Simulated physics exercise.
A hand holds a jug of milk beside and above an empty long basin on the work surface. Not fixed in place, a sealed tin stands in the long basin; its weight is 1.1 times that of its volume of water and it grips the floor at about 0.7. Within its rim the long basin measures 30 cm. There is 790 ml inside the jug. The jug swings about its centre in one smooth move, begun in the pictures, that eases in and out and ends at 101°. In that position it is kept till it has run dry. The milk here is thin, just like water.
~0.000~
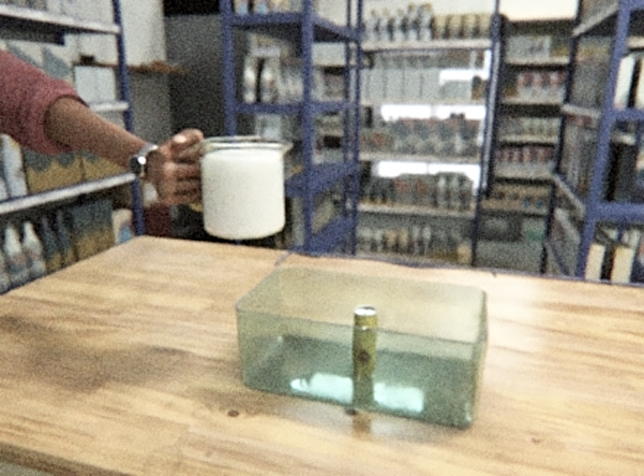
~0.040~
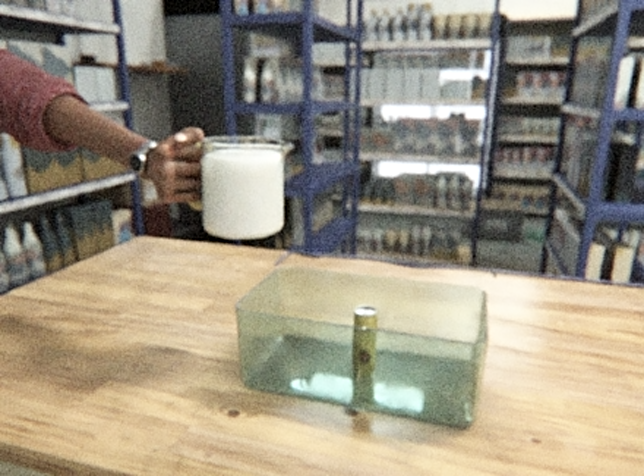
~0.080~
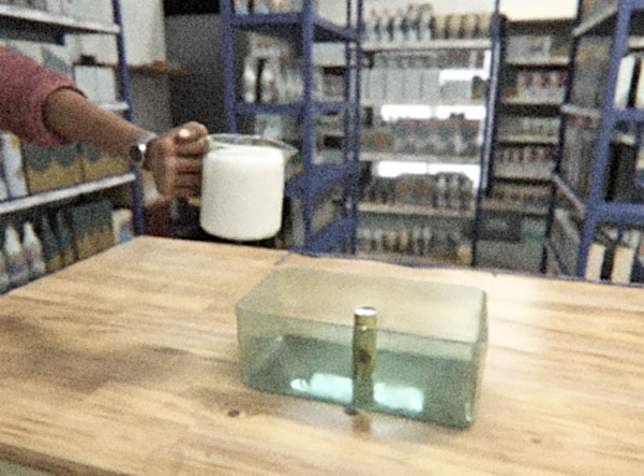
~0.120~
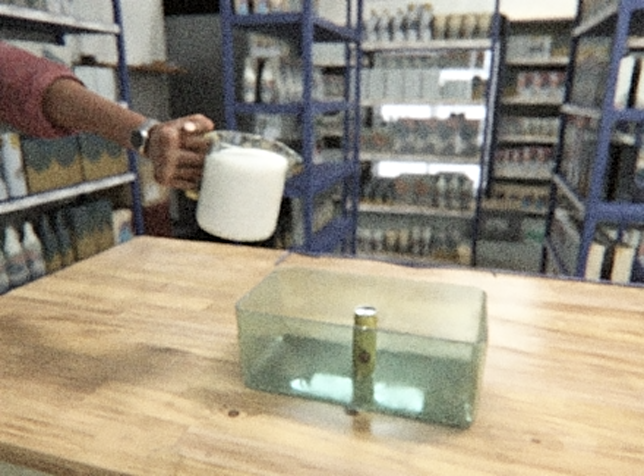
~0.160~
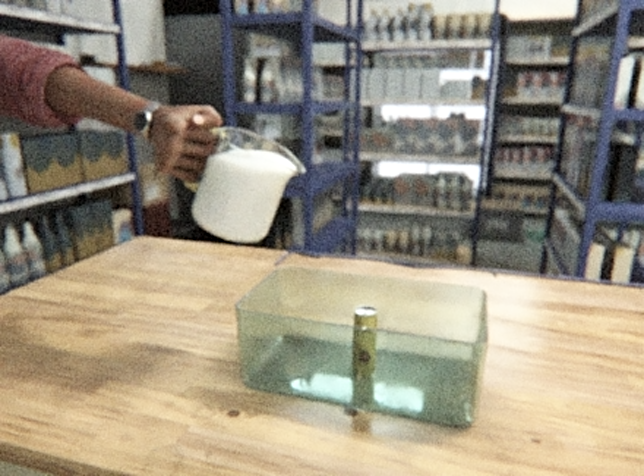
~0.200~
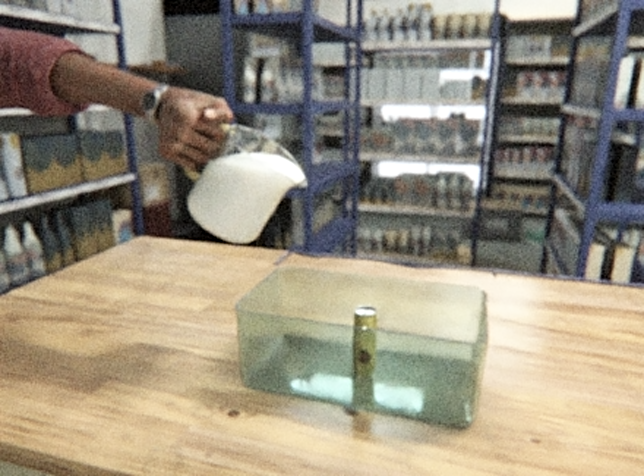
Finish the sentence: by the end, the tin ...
By the end, the tin has toppled.
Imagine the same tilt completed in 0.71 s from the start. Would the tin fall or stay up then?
Result: Tin tipped over.
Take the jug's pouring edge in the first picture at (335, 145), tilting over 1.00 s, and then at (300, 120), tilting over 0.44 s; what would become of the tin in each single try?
Trial 1 - tin stays standing; trial 2 - tin tips.
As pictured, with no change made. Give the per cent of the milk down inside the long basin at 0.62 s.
Near 62 per cent of the total.
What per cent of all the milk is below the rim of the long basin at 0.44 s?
I'd estimate some 16 percent of the liquid.
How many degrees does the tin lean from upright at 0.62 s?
Tilt: Around 30°.
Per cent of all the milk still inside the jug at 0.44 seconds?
56 %.
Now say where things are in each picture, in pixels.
It leans 0°; its right rim is at (292, 145); the milk meets the walls at (210, 153) and (280, 156); the long basin's rim runs from (259, 286) to (487, 315); the tin's top is at (366, 313), in the first picture.
It leans 2°; its right rim is at (294, 146); the milk meets the walls at (211, 152) and (281, 157), in the second picture.
It leans 6°; its right rim is at (297, 151); the milk meets the walls at (213, 152) and (283, 159), in the third picture.
It leans 14°; its right rim is at (301, 160); the milk meets the walls at (216, 152) and (288, 162), in the fourth picture.
It leans 23°; its right rim is at (305, 171); the milk meets the walls at (213, 167) and (294, 166), in the fifth picture.
It leans 35°; its right rim is at (307, 185); the milk meets the walls at (207, 172) and (299, 174), in the sixth picture.
Then, 0.44 s in, the tilt is 97° and 57 per cent is still to pour; the tin stands where it began.
Then, 0.62 s in, the tilt is 101° and 20 per cent is still to pour; the tin leans 31°.
Then, 0.80 s in, the tilt is 101° and 7 per cent is still to pour; the tin lies on its side.
Then, 1.00 s in, the tilt is 101° and 2 per cent is still to pour; the tin lies on its side.
Finally, the tin lies on its side.
